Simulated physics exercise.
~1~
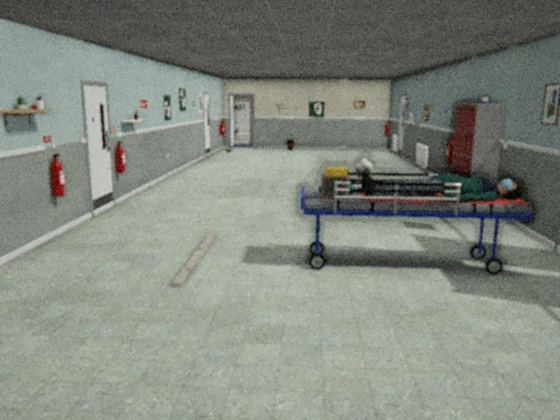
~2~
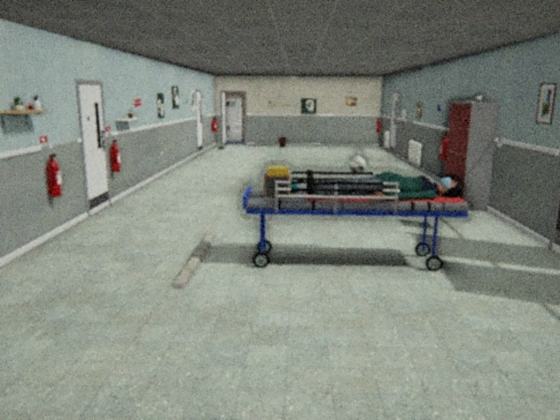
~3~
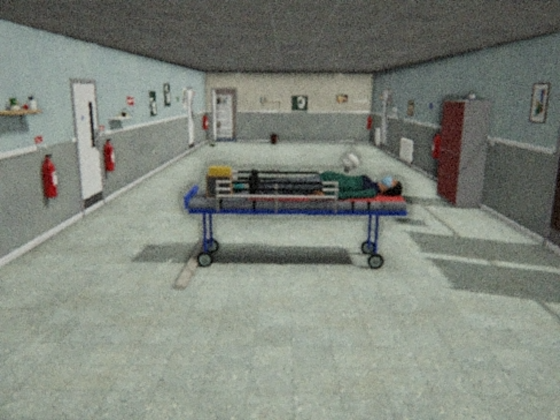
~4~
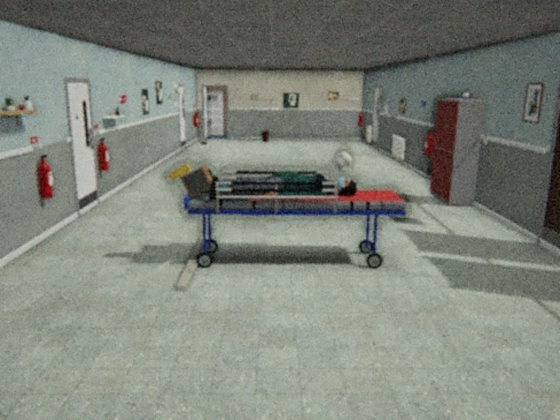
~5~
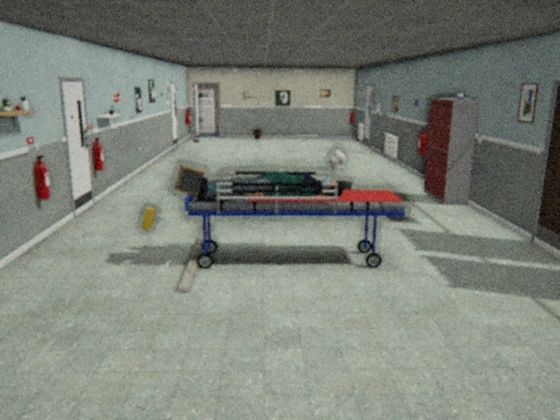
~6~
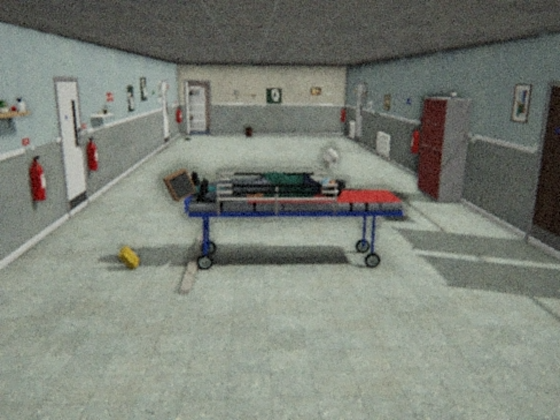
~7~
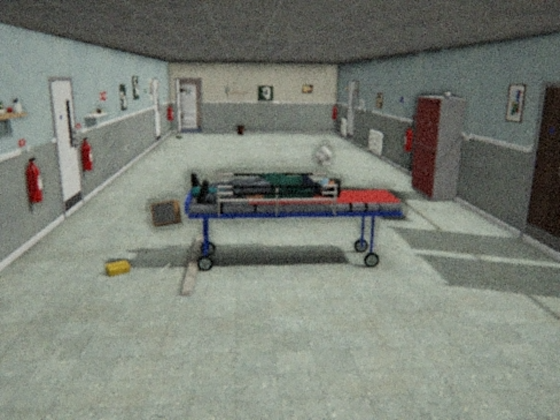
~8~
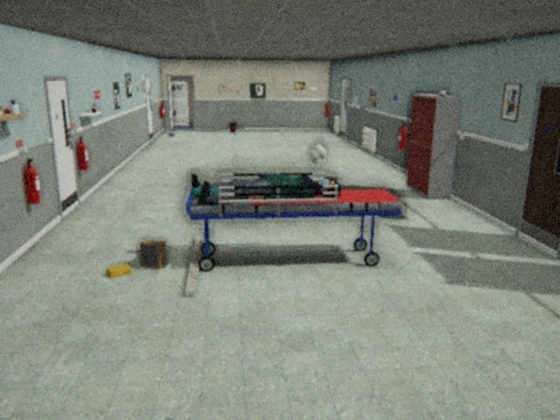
Blue-framed hospital trolley rolling left and stopping in a corridor, the limp body sliding on, yellow box then brown monitor dropping off.
